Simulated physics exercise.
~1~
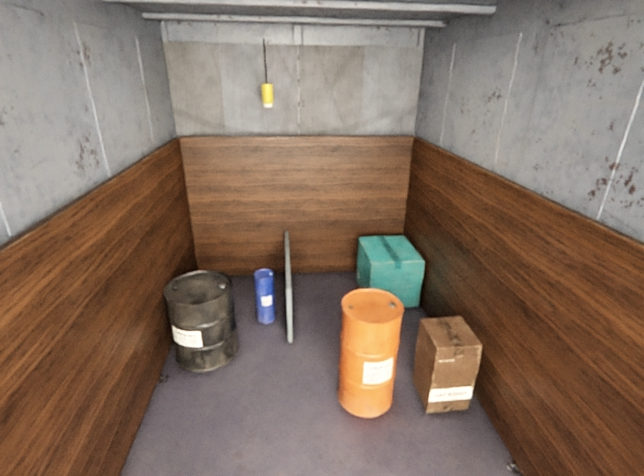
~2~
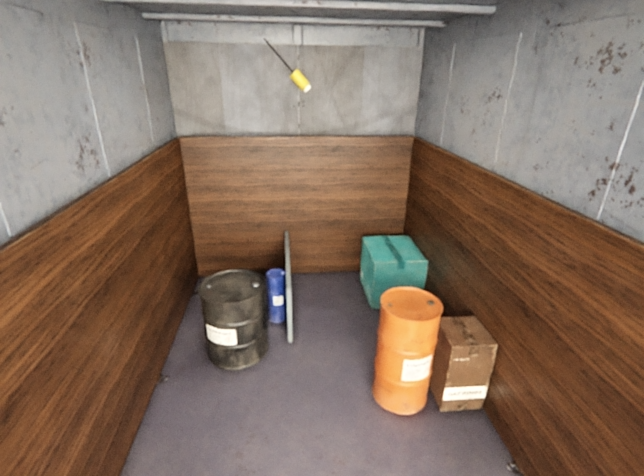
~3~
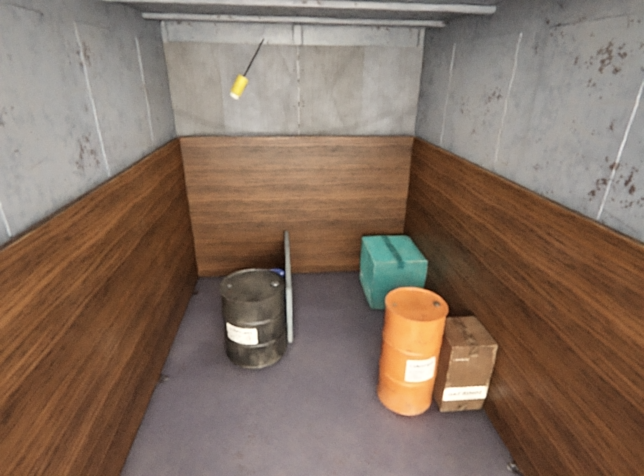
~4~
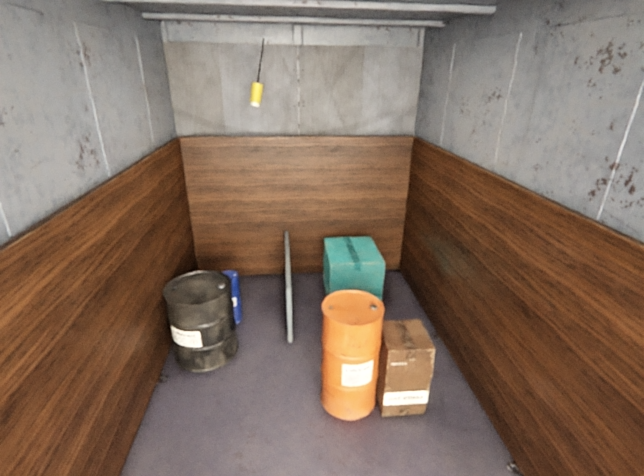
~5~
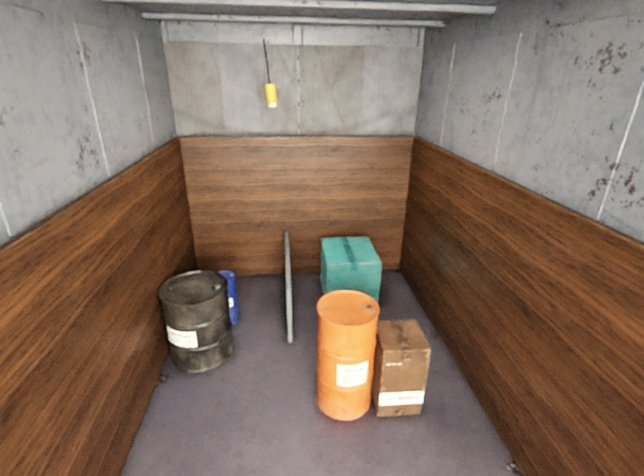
The clip shows two drums, a blue canister and two boxes in a wood-panelled van bay sliding right as a hanging yellow lamp swings, the black drum nearing a low upright board, before everything loose shifts left and settles, all still upright, with the canister partly behind the black drum.
